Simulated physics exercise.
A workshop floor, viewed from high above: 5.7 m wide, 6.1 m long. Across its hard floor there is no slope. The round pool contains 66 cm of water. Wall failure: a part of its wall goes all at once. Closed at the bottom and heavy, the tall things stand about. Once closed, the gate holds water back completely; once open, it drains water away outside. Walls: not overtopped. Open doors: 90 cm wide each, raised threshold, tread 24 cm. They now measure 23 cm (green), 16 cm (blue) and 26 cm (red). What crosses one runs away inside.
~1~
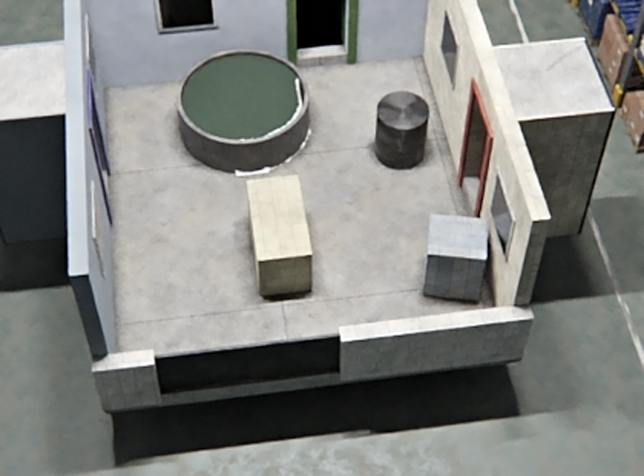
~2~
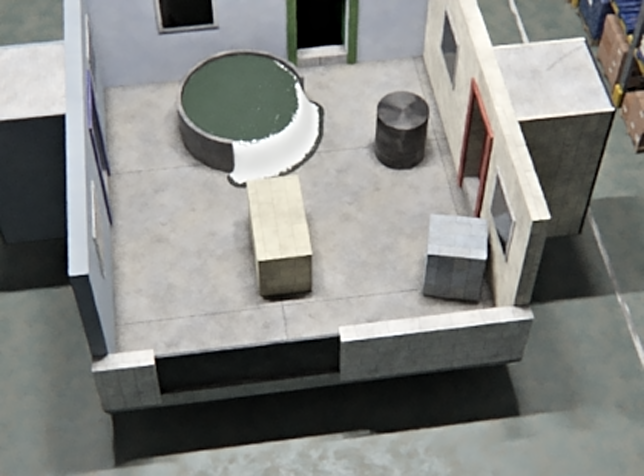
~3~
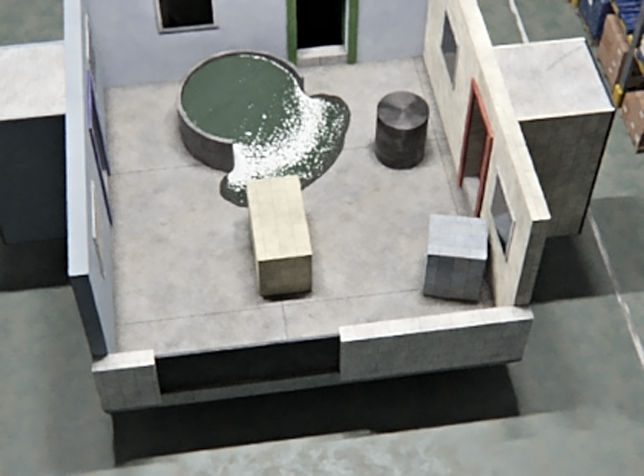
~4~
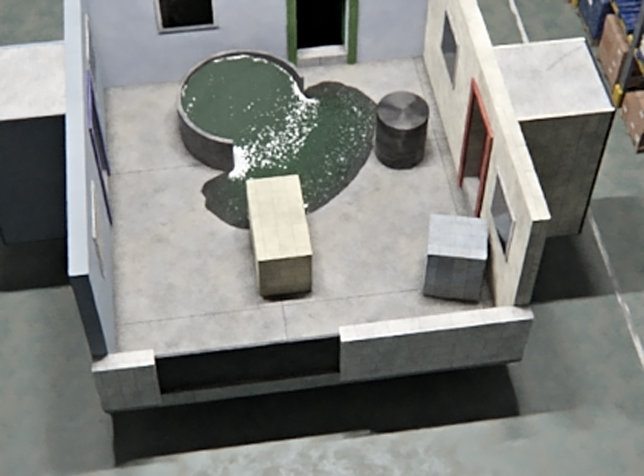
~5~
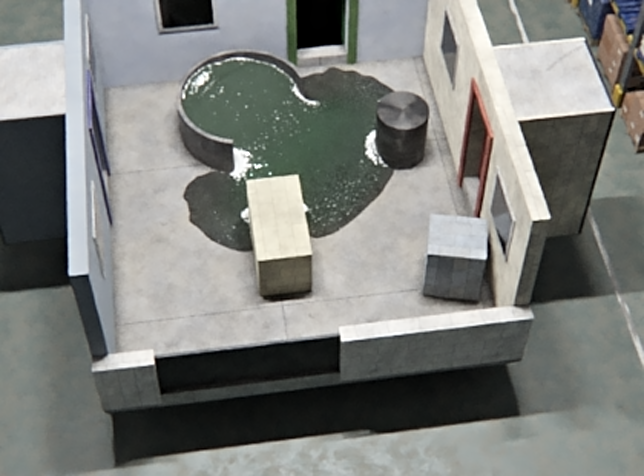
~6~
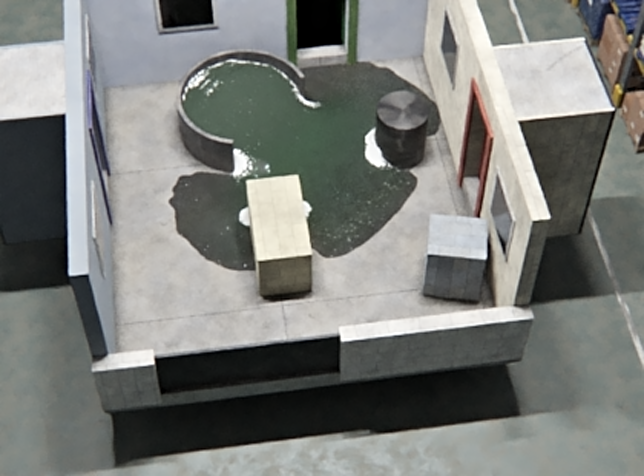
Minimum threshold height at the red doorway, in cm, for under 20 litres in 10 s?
Around 23 cm.
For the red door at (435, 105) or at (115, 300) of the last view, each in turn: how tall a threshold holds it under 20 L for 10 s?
About 20 cm, then about 8.0 cm.
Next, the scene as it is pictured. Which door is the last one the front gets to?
It's the blue one.
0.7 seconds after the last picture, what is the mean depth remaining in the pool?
Near 29 cm, averaged.
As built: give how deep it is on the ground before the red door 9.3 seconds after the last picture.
A ruler would read roughly 8.0 cm.
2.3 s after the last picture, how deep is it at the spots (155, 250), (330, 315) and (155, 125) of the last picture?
First spot about 1 cm, second about 2 cm, third about 0 cm.
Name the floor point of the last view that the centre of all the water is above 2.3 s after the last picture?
The water is centred near (344, 196).
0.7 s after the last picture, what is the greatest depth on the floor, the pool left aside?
33 cm.
Then, 0.7 s after the last picture water covers 45 % of the floor, deepest (33 cm) near (369, 151); 8 cm at the red door, 0 litres in over its 26 cm threshold.
Then, 2.3 s after the last picture water covers 70 % of the floor, deepest (26 cm) near (471, 243); 25 cm at the red door, 9 litres in over its 26 cm threshold.
Then, 9.3 s after the last picture water covers 100 % of the floor, deepest (16 cm) near (229, 81); 8 cm at the red door, 10 litres in over its 26 cm threshold.
At the red door as built, the water peaked near 29 cm, 1.9 s after the last picture.
With a threshold of 19.5 cm, 34 litres would have come in within the 10 s; with 26.5 cm, 9 litres. So under 20 litres takes about 23 cm.
